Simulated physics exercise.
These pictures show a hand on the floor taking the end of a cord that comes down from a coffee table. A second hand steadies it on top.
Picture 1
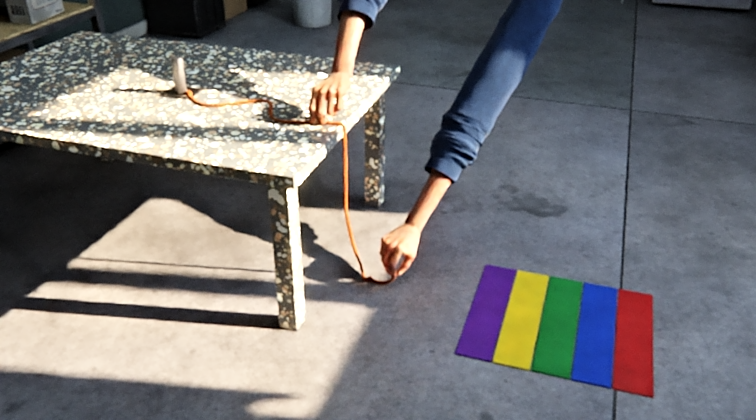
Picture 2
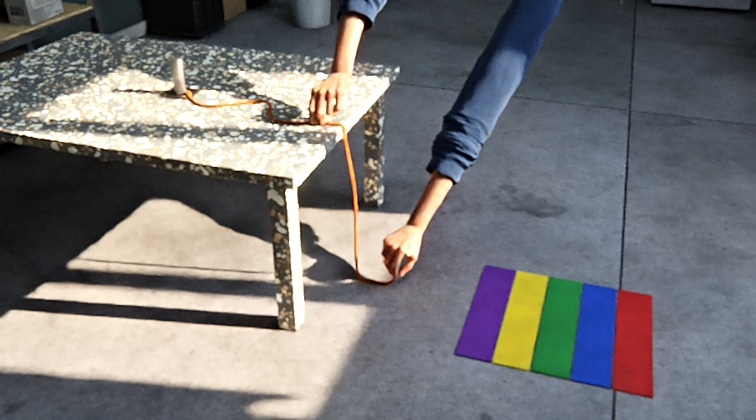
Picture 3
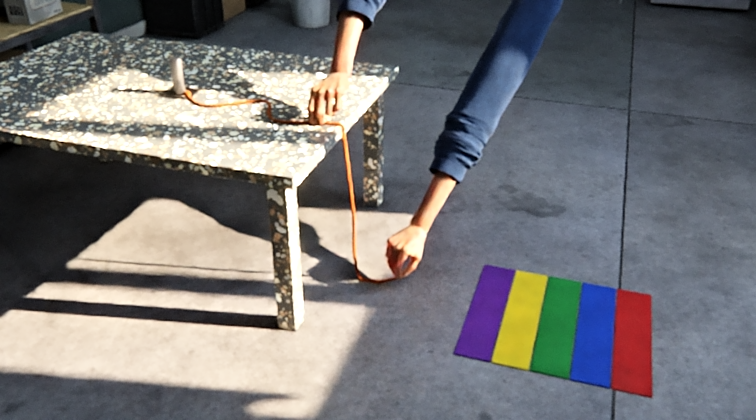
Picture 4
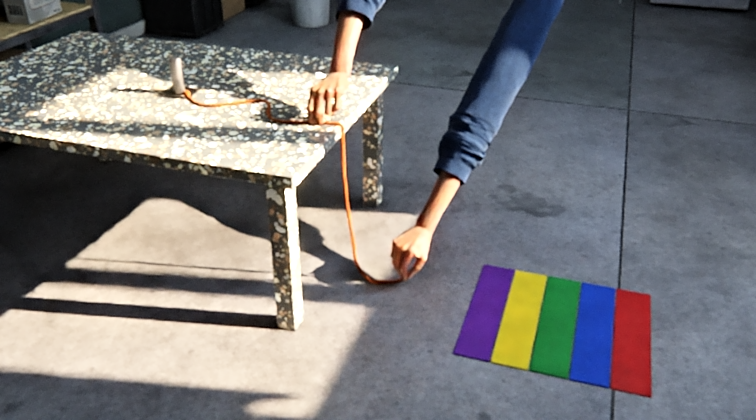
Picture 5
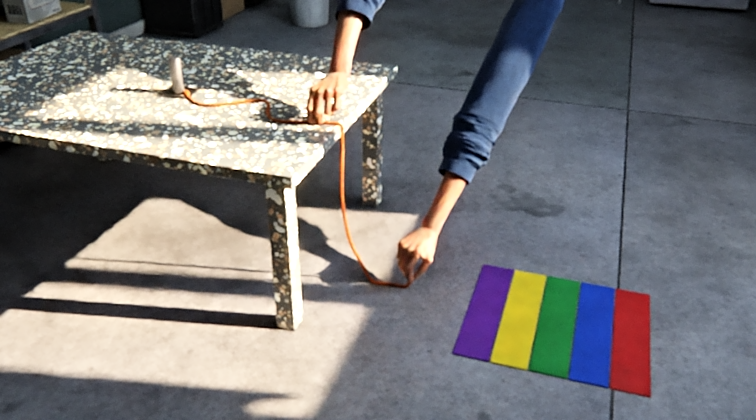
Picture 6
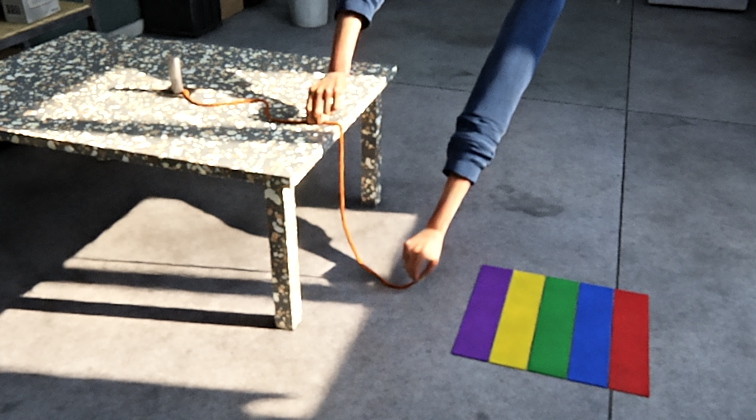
The clip shows one hand on a speckled coffee table holding an orange cord that hangs over the edge, while another hand at floor level draws its end slightly right, near purple, yellow, green, blue and red strips.
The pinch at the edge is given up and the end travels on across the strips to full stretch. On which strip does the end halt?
Over green.
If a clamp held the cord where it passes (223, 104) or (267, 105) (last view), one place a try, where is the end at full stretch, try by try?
Try by try, around (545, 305) and (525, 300).
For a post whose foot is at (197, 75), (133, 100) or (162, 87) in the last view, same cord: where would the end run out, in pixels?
Try by try, around (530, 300), (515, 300) and (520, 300).
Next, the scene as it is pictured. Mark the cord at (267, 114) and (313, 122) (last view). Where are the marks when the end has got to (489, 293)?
The first at (305, 114), the second at (346, 140).
A little later, end near (489, 293); over purple.
Next, end near (532, 301); over yellow.
When it is tight, end near (557, 306); over green. The end stops over the green strip.
